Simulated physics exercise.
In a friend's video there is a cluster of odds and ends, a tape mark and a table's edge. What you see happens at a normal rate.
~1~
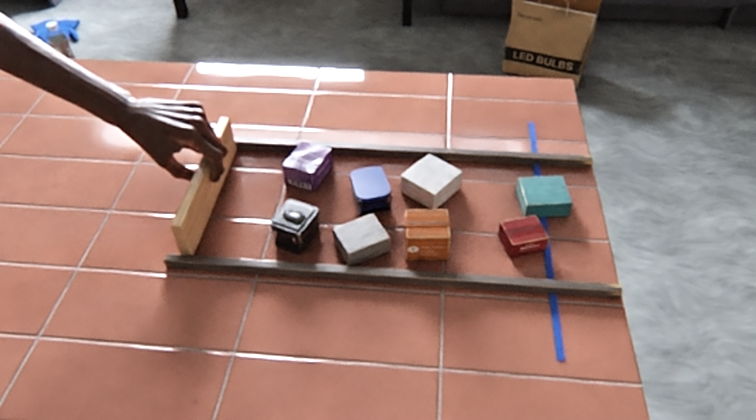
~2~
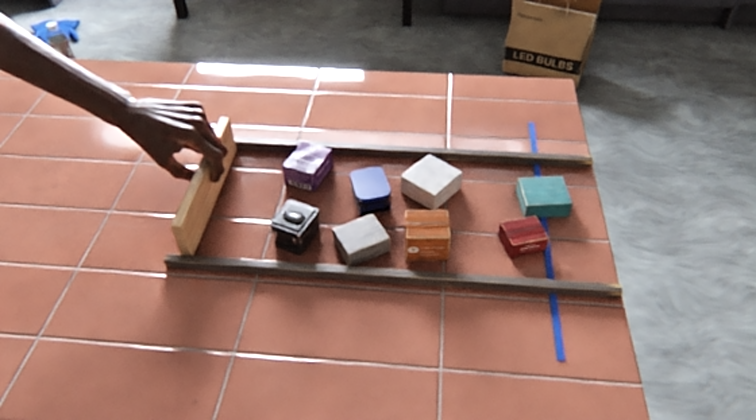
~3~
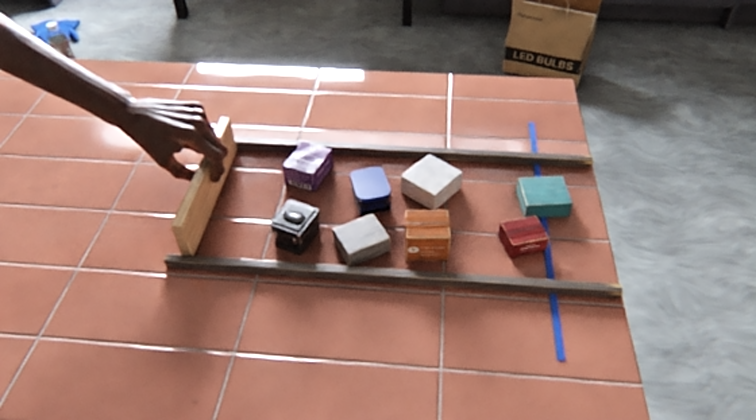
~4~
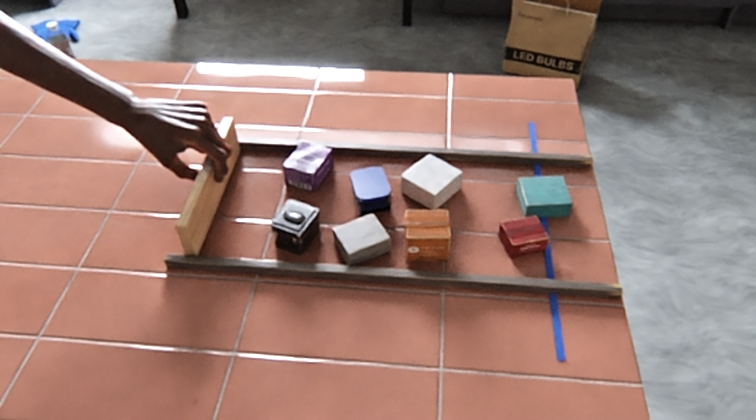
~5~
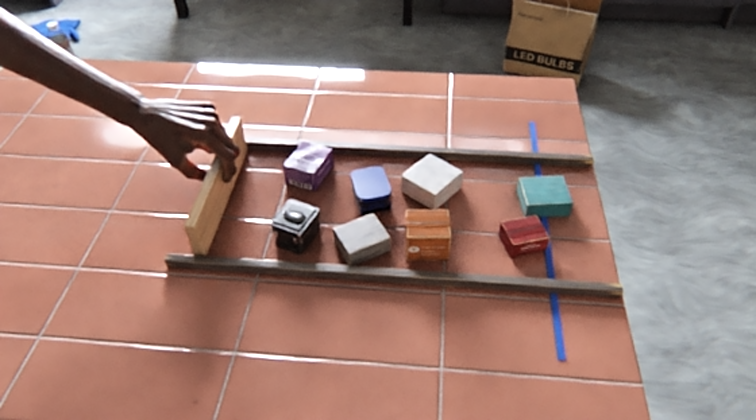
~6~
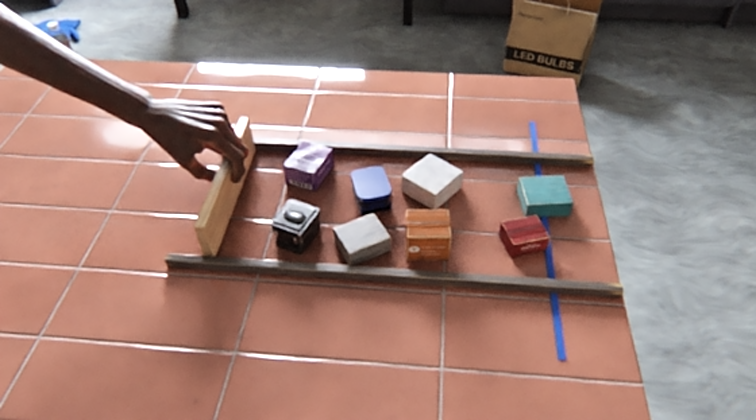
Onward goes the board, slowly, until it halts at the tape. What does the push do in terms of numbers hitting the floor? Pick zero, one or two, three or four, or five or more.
It sends three or four to the floor.
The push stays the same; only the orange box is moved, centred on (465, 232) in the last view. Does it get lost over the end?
In that case it plunges.
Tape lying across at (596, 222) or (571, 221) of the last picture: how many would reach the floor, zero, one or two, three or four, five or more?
Place by place, the count is more than four and then five or over.
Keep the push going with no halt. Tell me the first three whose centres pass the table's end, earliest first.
Going earliest first, it's the red box, next the turquoise block, and after that the orange box.
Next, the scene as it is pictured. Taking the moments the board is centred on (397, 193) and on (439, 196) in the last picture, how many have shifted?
The first count is 7, and then it's 8.
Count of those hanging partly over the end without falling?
The overhang total is 1.
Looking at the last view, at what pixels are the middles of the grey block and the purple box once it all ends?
In the last picture the grey block sits at (614, 267) while the purple box sits at (558, 170).
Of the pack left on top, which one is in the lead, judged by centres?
Nearest at the end: The grey block.
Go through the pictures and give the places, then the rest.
The first picture shows turquoise block (544, 197); red box (523, 236); white block (431, 182); board (207, 183); tape (543, 220).
The second picture shows red box (523, 237); purple box (308, 166).
The third picture shows white block (431, 182); black case (296, 227).
The fourth picture shows turquoise block (544, 197); board (211, 183).
The fifth picture shows red box (524, 236); grey block (362, 240).
The sixth picture shows turquoise block (544, 197); red box (524, 236); white block (432, 182); board (228, 184); tape (544, 219).
Soon after, none off yet; turquoise block at rest near (544, 197); red box at rest near (524, 236); white block at rest near (432, 182).
Then, none off yet; turquoise block at rest near (544, 197); red box moved about its own width near (556, 240); white block moved about its own width near (481, 182).
Further on, one off so far; turquoise block moved about its own width near (615, 204); red box on its side near (631, 272); white block moved well along near (561, 184).
At rest, the number that fall off is three or four; fallen, orange box, white block, red box and turquoise block.
